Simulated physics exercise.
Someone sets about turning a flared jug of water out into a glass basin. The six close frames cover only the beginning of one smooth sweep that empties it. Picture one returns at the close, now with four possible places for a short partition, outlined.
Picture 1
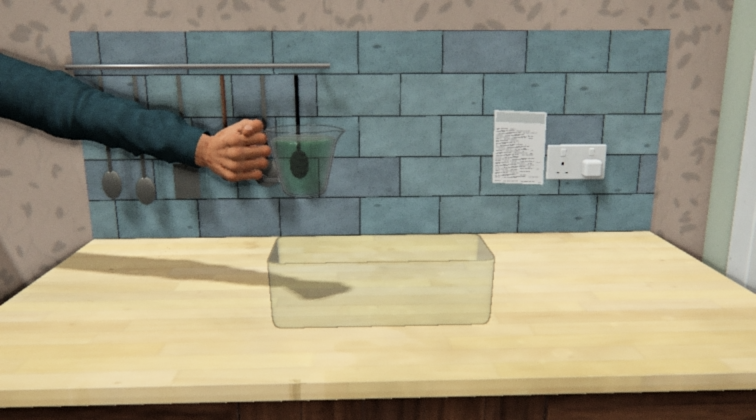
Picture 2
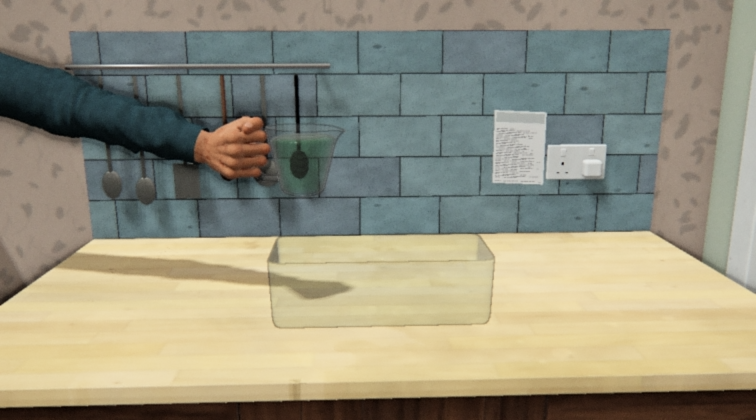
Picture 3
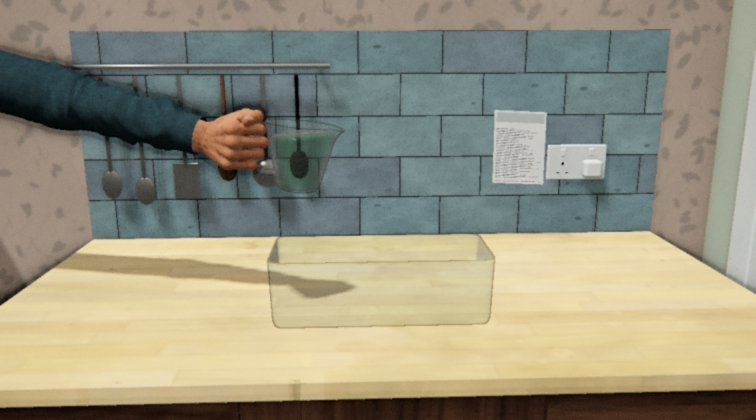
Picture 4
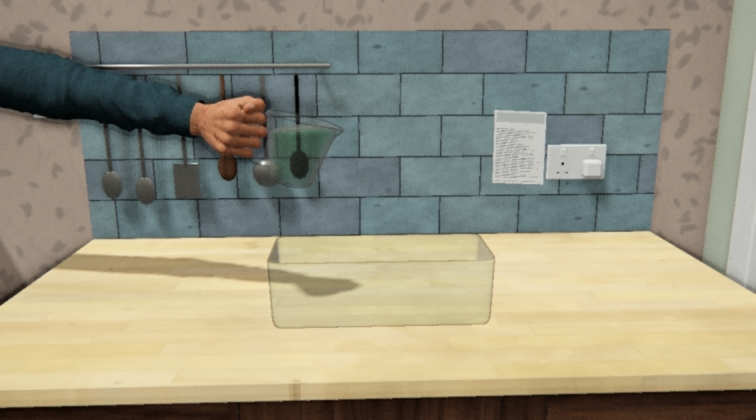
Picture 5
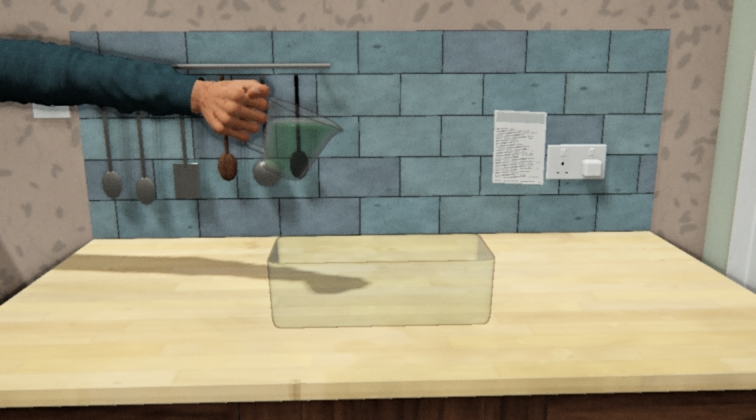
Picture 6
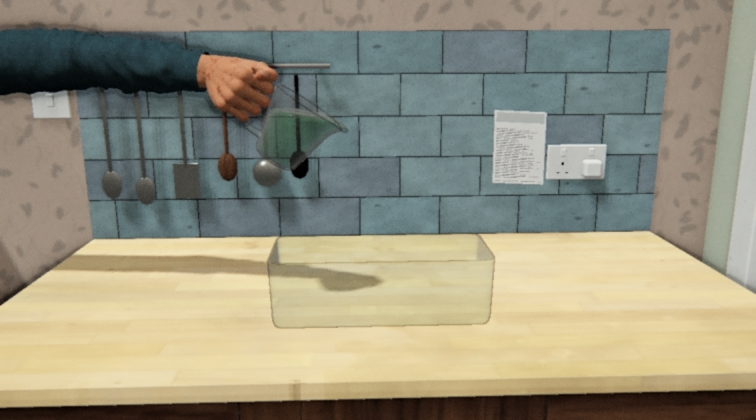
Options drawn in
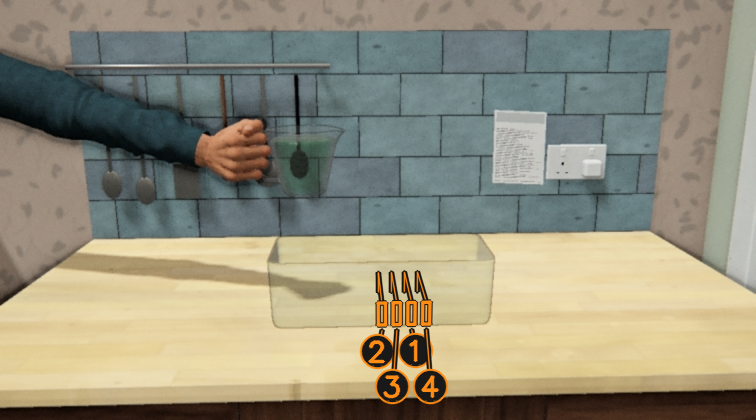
A kitchen worktop of pale wood is seen from the front at a steady, slightly raised view, backed by blue-grey tiles with hanging utensils, a sheet of paper and a white socket. A clear, empty rectangular basin sits mid-counter, while a dark-teal-sleeved arm from the left holds a clear jug of greenish water above it. The hand stays nearly still, then gradually tilts the jug rightward until the water reaches its lip.
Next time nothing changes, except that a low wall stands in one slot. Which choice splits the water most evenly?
The best slot is 4.
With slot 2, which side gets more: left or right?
More ends on the right.
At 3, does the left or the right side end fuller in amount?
The right one.
On the marked copy, 1 at (411, 329); 2 at (382, 330); 3 at (396, 330); 4 at (426, 329).
Choosing 1, about 23 % ends left of the wall and 66 % right of it; 11 % is lost outside.
Choosing 2, about 13 % ends left of the wall and 77 % right of it; 10 % is lost outside.
Choosing 3, about 14 % ends left of the wall and 74 % right of it; 12 % is lost outside.
Choosing 4, about 46 % ends left of the wall and 46 % right of it; 8 % is lost outside.
